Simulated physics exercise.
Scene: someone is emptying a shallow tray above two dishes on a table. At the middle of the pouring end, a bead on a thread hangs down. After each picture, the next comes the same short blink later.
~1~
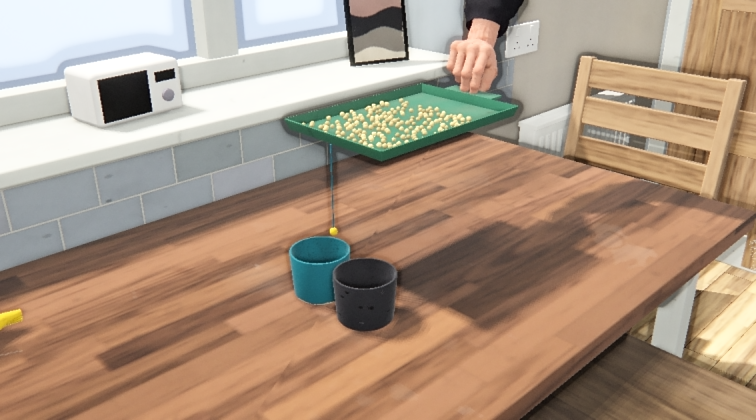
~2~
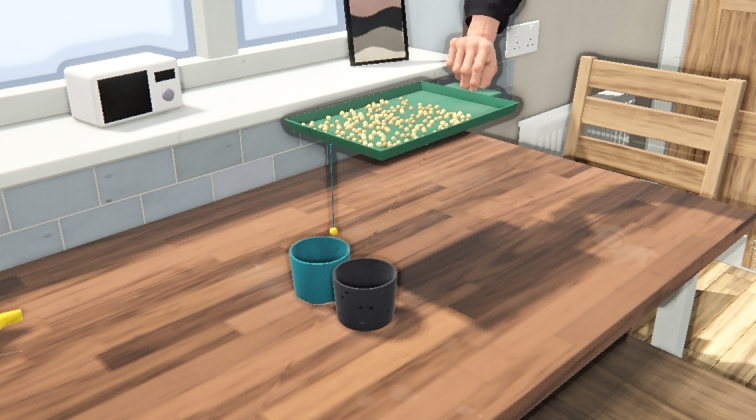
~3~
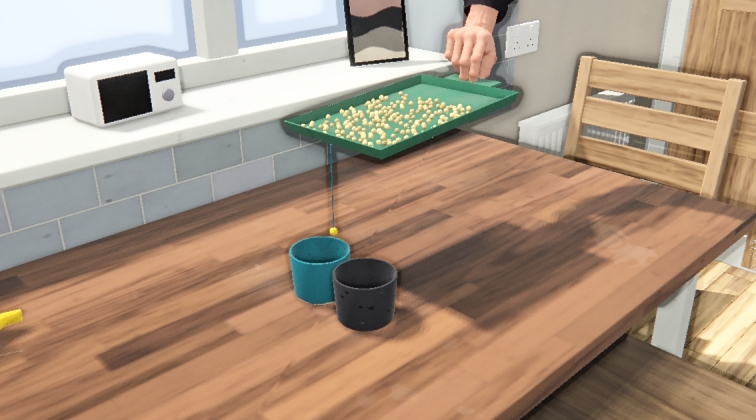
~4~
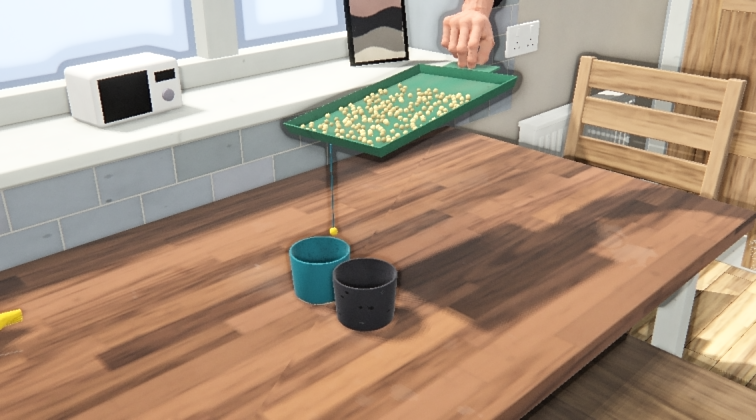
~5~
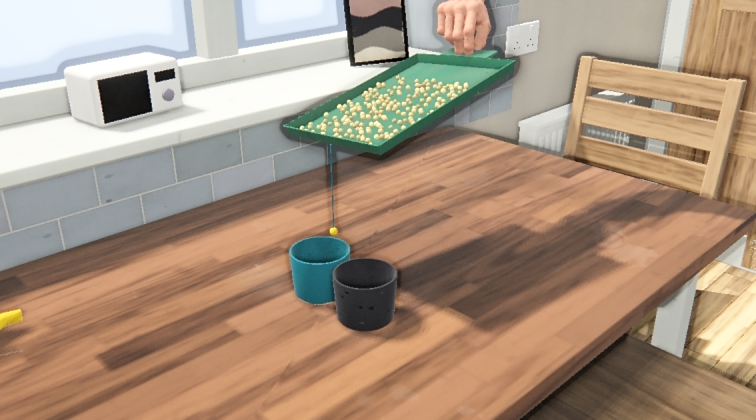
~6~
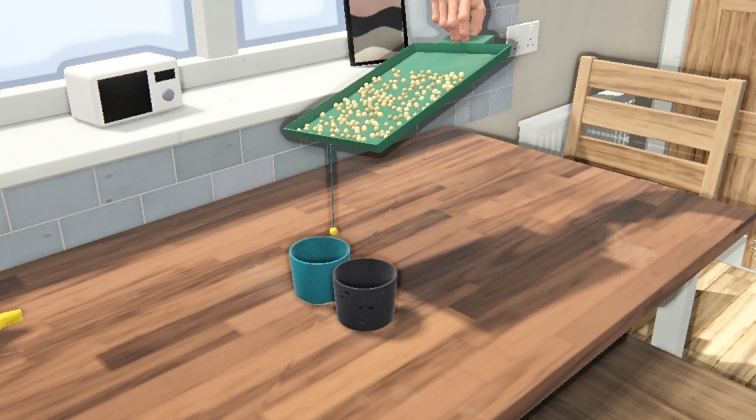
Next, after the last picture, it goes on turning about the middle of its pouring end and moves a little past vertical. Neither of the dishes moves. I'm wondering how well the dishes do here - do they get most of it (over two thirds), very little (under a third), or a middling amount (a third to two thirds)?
They get very little, under a third.
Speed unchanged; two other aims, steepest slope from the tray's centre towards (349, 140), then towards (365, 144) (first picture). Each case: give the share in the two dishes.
About 60 and 90 per cent.
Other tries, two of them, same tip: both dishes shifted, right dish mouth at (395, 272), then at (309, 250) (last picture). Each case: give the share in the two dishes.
First position: Some 0 %; second position: Some 70 %.
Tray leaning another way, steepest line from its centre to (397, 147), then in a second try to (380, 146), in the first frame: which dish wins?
For the first aim the right side, for the second the right side.
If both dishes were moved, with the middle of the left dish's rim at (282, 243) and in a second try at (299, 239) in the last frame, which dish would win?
So at the first spot it's the one placed on the left, and at the second spot it's the one placed on the left.
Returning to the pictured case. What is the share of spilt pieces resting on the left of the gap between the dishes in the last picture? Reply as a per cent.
100 per cent, roughly.
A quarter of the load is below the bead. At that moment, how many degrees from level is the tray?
That happens at around 85°.
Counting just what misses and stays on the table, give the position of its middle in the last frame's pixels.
(277, 266), roughly.
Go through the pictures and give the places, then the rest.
The first picture shows corners of the pouring end at (289, 119) and (382, 149), level; middle of the load at (391, 124), soya beans; left dish at (298, 277); right dish at (342, 302); bead on its thread at (334, 231).
The second picture shows corners of the pouring end at (289, 119) and (381, 149), level; middle of the load at (391, 123).
The third picture shows corners of the pouring end at (289, 120) and (381, 148), tipped barely, lowest at the left corner; middle of the load at (391, 120).
The fourth picture shows corners of the pouring end at (288, 123) and (379, 146), tipped a little, lowest at the left corner; middle of the load at (390, 114).
The fifth picture shows corners of the pouring end at (288, 125) and (378, 144), tipped a little, lowest at the left corner; middle of the load at (389, 106).
The sixth picture shows corners of the pouring end at (288, 127) and (377, 142), tipped clearly, lowest at the left corner; middle of the load at (385, 102), about a quarter on the move; left dish at (298, 277); right dish at (342, 302).
Soon after the last picture, tray tipped steeply; most on the tray; a small part outside both; a small part in the air.
A little later, tray tipped past a quarter turn; a stray few on the tray; a small part in the left dish; about two thirds outside both; about a quarter in the air.
Later still, tray tipped past a quarter turn; a small part in the left dish; nearly all outside both.
At rest, tray tipped past a quarter turn; none in the right dish; a small part in the left dish; nearly all outside both.
